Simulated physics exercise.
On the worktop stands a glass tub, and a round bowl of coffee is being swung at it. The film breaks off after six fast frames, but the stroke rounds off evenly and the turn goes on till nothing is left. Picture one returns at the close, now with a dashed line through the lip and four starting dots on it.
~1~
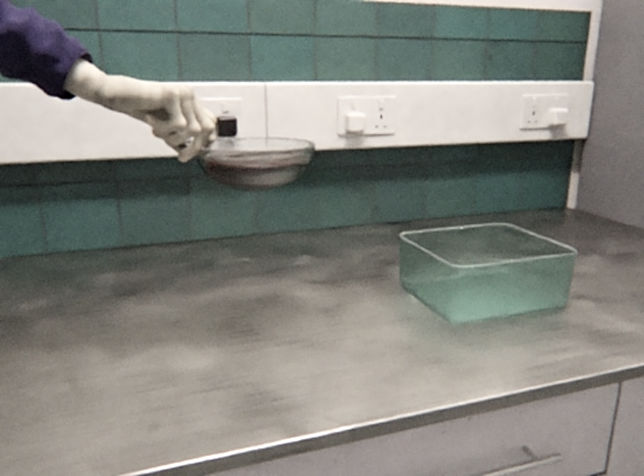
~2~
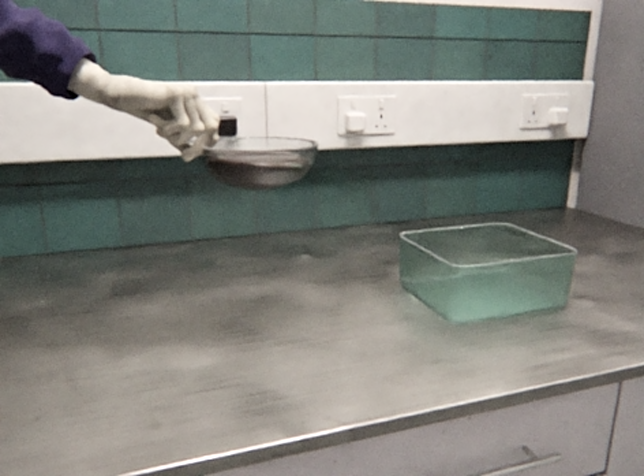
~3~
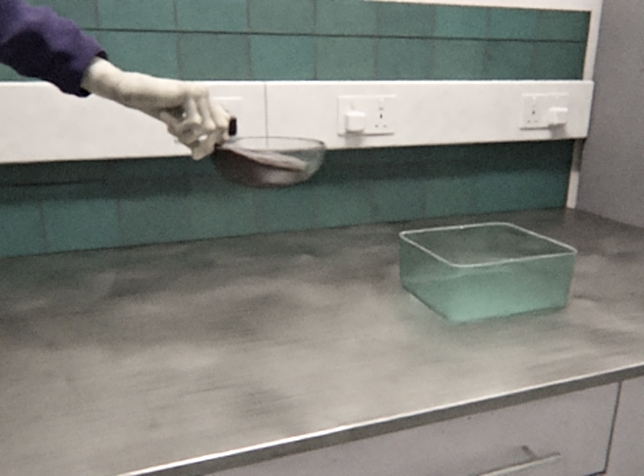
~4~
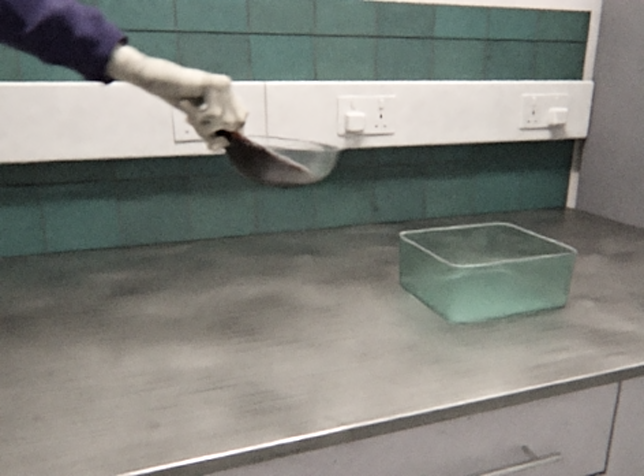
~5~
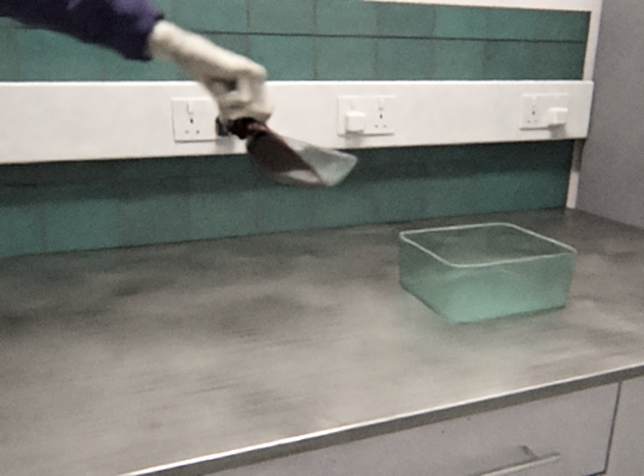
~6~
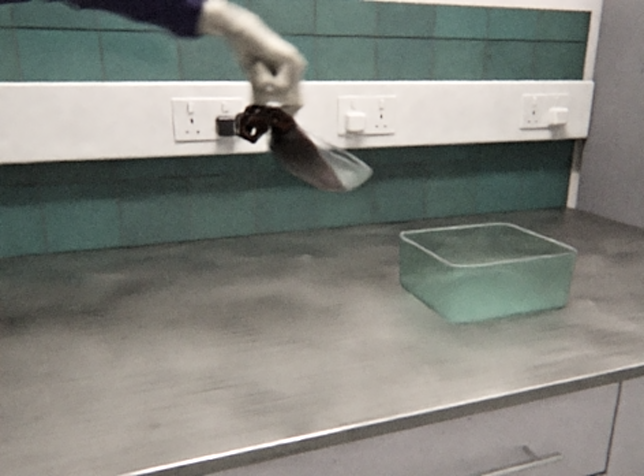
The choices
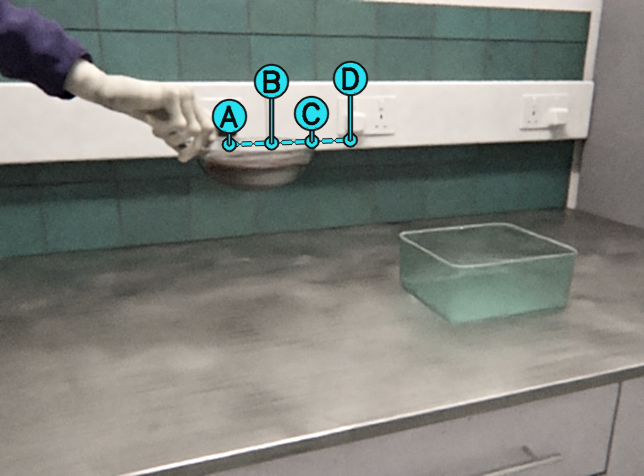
A pale-gloved hand carries a bowl of dark liquid right and tips it toward the right.
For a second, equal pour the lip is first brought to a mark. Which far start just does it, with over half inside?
Use place D.
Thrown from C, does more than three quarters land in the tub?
No, it does not.
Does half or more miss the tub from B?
Yes, it does.
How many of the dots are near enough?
One of the four.
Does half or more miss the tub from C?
Yes, it does.
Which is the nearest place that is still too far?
Place C.
On the marked copy, A at (229, 144); B at (271, 143); C at (311, 141); D at (350, 140).
For place A, about 0 % lands in the tub, 99 % falls short.
For place B, about 2 % lands in the tub, 97 % falls short.
For place C, about 26 % lands in the tub, 70 % falls short and 4 % goes beside or beyond.
For place D, about 64 % lands in the tub, 25 % falls short and 12 % goes beside or beyond.
